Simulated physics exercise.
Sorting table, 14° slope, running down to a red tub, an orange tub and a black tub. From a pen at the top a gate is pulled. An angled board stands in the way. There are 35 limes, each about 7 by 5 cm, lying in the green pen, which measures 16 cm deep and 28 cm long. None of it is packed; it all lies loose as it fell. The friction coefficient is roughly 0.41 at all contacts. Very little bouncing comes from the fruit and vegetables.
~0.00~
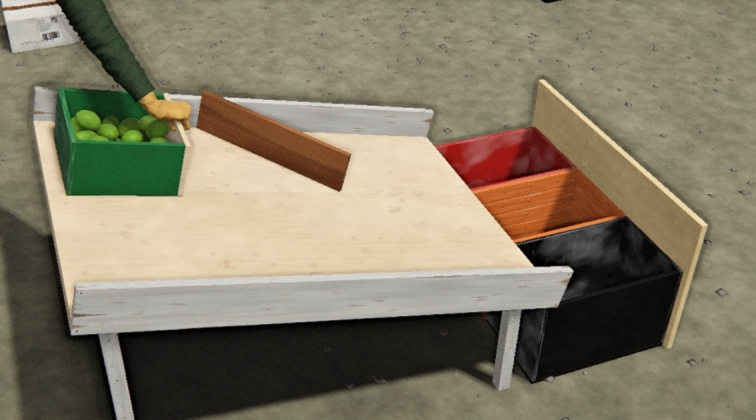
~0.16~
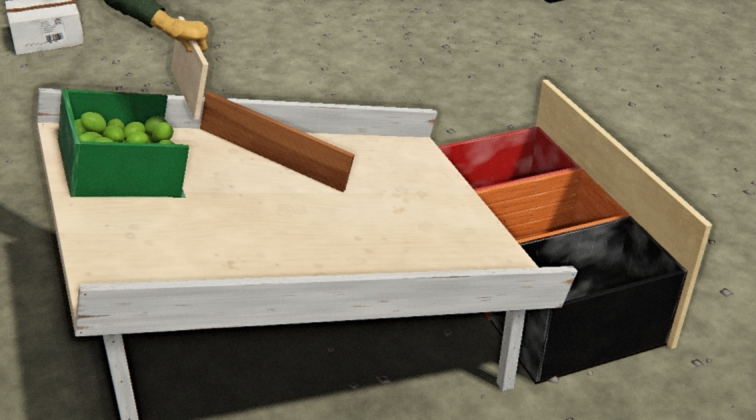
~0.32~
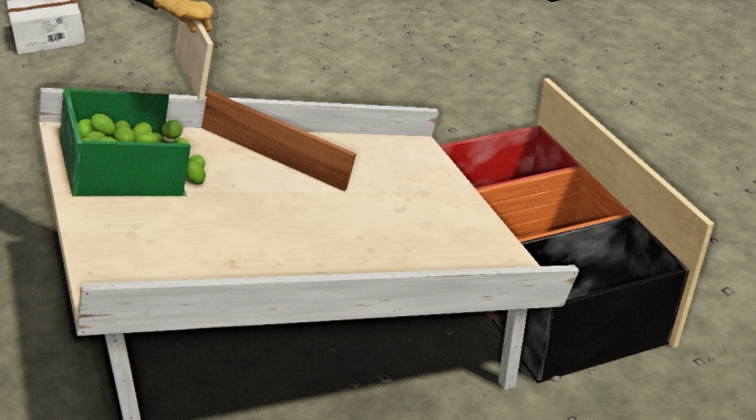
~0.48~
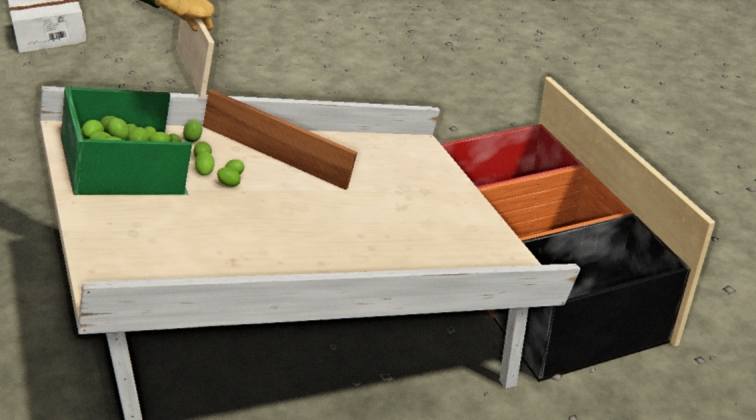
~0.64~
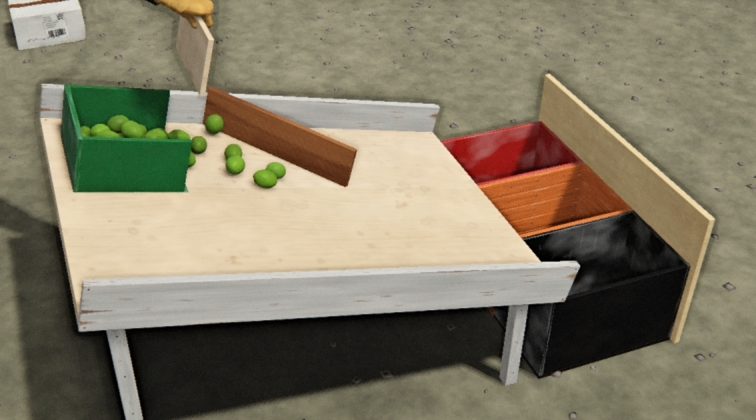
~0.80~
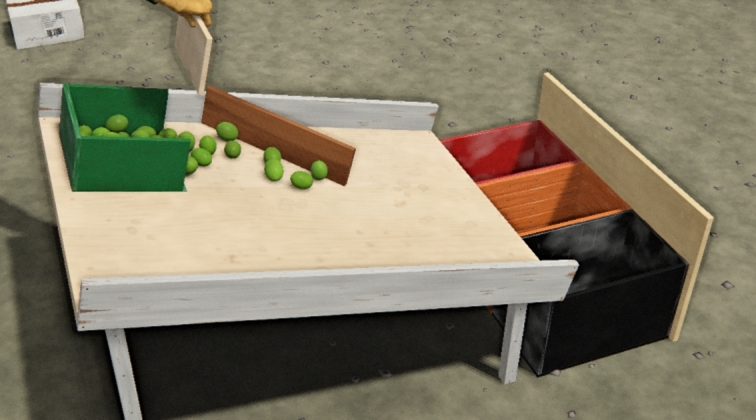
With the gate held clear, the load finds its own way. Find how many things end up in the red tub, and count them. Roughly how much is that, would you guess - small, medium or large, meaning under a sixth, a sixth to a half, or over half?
Small, under a sixth.
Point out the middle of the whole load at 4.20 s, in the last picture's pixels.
The middle lies near (343, 180).
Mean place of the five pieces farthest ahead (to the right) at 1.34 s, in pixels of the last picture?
Their mean place is roughly (387, 198) in the last picture.
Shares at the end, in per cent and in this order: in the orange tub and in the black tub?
Shares: Approx. 30 % and 20 %.
After 1.34 s, 20 still in the green pen and 15 on the slope.
After 2.02 s, 14 still in the green pen, 1 in the orange tub, 1 in the black tub, 17 on the slope and 2 in the air.
After 2.98 s, 6 still in the green pen, 5 in the orange tub, 4 in the black tub and 20 on the slope.
Outcome (at 4.20 s), 6 still in the green pen, 10 in the orange tub, 7 in the black tub and 12 on the slope. Asked share, 0 of 35, 0 per cent.
